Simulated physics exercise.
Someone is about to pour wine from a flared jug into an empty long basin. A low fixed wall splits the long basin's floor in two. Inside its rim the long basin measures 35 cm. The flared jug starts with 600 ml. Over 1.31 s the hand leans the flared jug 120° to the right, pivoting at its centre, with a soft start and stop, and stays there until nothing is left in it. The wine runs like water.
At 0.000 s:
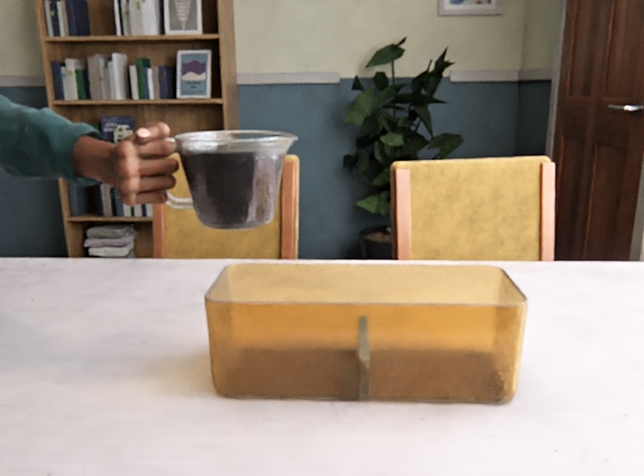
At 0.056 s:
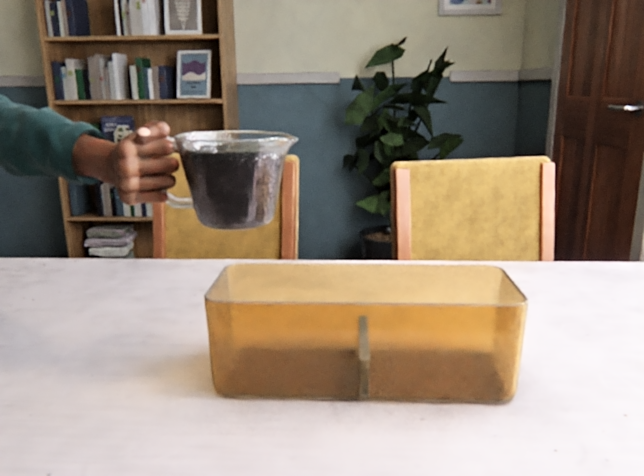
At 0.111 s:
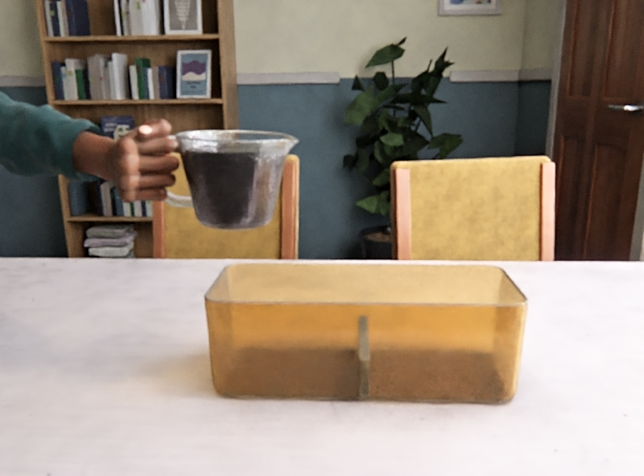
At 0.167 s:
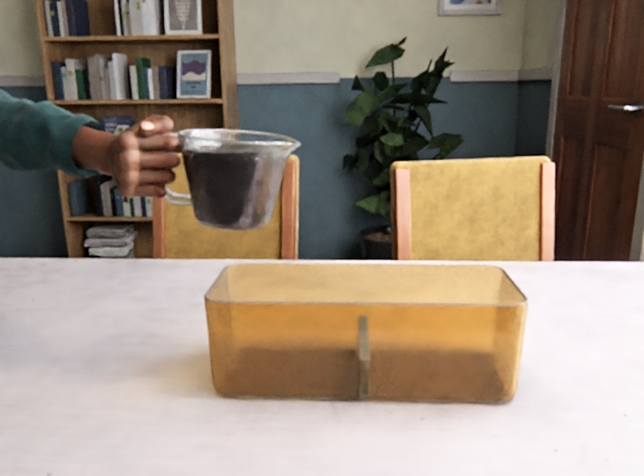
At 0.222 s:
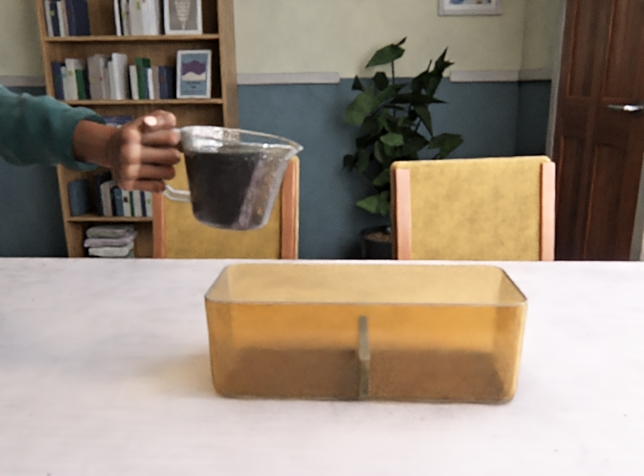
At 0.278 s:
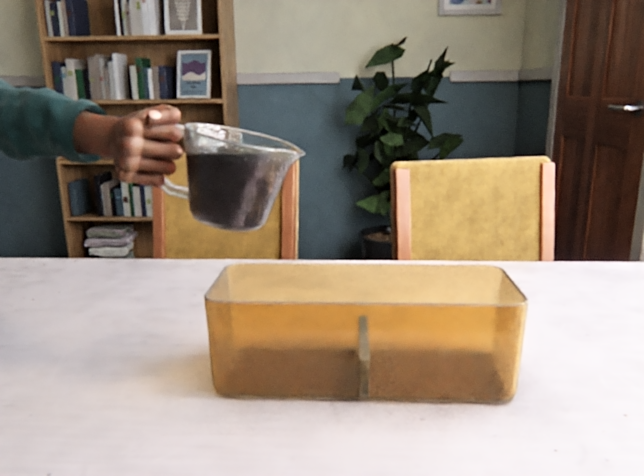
Above a pale table, a hand slowly tilts a flared jug of dark liquid rightward.
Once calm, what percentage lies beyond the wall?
About 25 per cent.
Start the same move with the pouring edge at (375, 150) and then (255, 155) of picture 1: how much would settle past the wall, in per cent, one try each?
In turn about 95 and 5 per cent.
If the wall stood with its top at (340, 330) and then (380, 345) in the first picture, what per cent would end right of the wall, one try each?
First 60, then 10 per cent.
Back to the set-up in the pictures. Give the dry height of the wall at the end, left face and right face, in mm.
Left about 24 mm, right about 38 mm.
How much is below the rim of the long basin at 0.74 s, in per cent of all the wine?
About 20 per cent.
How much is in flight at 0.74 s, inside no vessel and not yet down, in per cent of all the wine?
Near 24 in a hundred.
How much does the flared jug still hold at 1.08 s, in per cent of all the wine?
About 3 per cent.
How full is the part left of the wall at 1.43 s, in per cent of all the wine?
About 74 per cent.
Then, 0.74 s in, the tilt is 72° and 55 per cent is still to pour, 10 is left of the wall and 11 right of it.
Then, 1.08 s in, the tilt is 111° and 3 per cent is still to pour, 69 is left of the wall and 24 right of it.
Then, 1.43 s in, the tilt is 120° and 0 per cent is still to pour, 74 is left of the wall and 25 right of it.
Then, 1.81 s in, the tilt is 120° and 0 per cent is still to pour, 74 is left of the wall and 25 right of it.
Finally, 74 per cent lies left of the wall, 25 right of it and 1 outside.
